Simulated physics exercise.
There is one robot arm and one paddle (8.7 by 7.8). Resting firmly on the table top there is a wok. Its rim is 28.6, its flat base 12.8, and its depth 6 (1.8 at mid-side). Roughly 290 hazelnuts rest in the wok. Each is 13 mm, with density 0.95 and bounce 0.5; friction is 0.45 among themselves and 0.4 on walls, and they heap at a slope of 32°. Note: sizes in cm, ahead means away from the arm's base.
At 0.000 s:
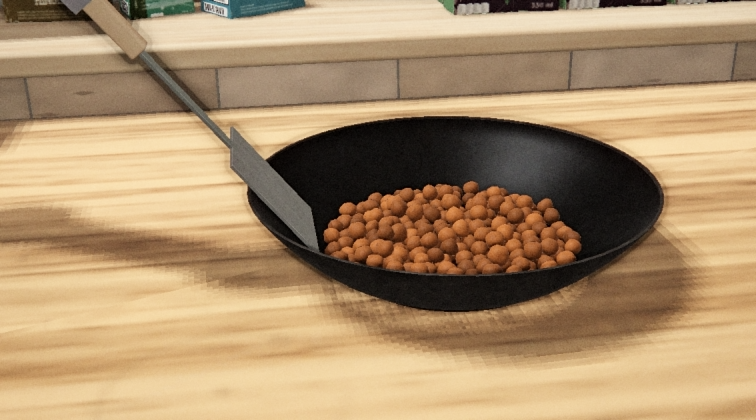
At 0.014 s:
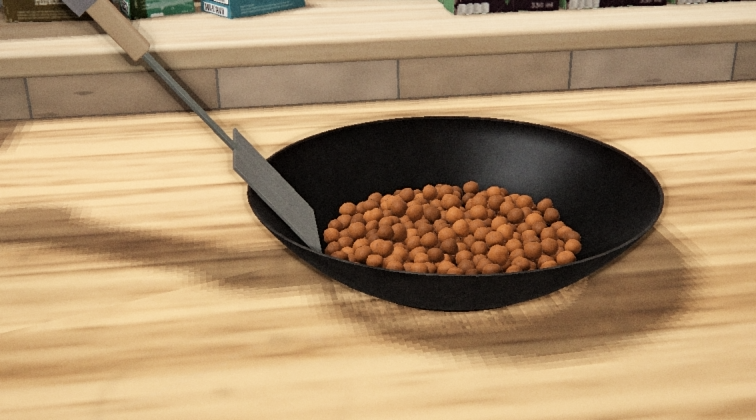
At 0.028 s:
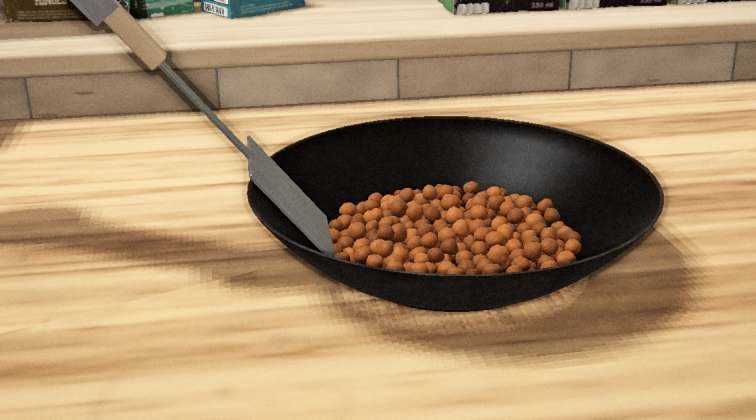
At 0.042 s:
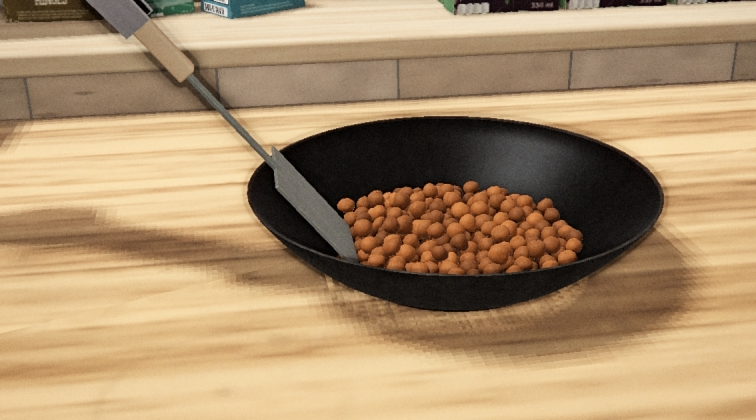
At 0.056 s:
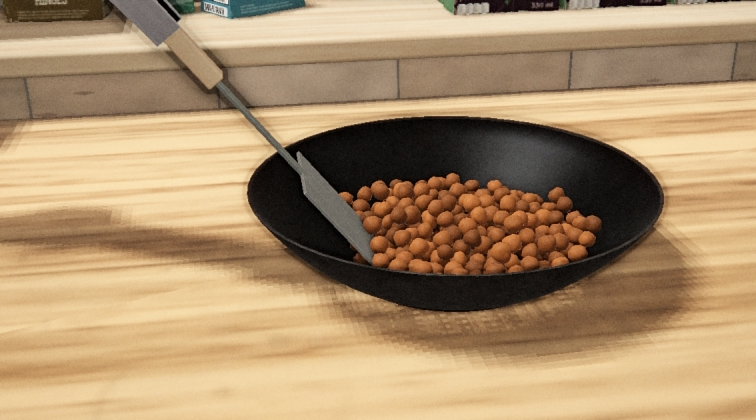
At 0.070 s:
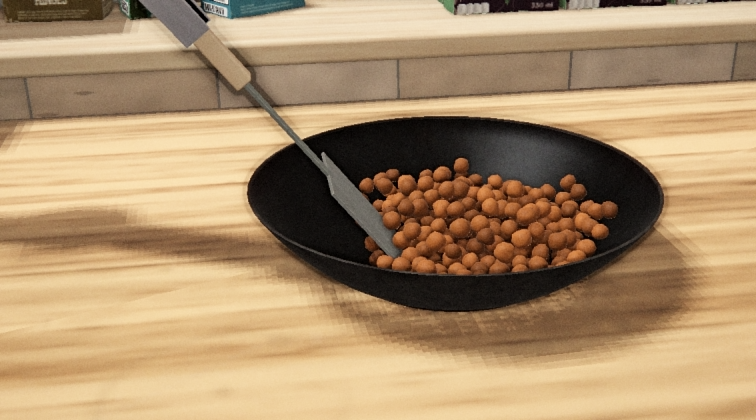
Robot arm lowering a grey paddle into a black wok on a wooden table, pushing the heaped brown hazelnuts to the right.
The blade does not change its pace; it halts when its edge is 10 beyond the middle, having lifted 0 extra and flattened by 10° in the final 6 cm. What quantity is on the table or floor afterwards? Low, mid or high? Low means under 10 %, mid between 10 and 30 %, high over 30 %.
High.
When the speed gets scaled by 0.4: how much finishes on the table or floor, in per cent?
Roughly 5 percent ends on the table or floor.
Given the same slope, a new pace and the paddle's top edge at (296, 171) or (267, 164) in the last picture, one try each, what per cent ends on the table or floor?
That comes to about 25 and about 10 percent, in that order.
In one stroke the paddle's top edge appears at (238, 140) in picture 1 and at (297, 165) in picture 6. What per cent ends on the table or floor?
My guess would be close to 20 per cent.
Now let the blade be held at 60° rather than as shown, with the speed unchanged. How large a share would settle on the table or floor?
About 45 per cent.
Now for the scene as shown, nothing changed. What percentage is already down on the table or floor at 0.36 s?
Share at that moment: About 10 %.
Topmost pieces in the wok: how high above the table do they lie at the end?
Top of the heap: Roughly 5.0 cm above the table top.
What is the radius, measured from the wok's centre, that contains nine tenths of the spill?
Around 55 centimetres from the centre.
After 0.10 s, sloping 52°, highest piece 8 above the table; 286 in the wok.
After 0.14 s, sloping 50°, highest piece 9 above the table; 286 in the wok.
After 0.36 s, sloping 42°, highest piece 12 above the table; 167 in the wok, 35 on the table or floor, 84 on the blade or in flight.
After 1.41 s, sloping 42°, highest piece 5 above the table; 167 in the wok, 119 on the table or floor.
In the end, 167 in the wok, 119 on the table or floor. That is 42 % on the table or floor.
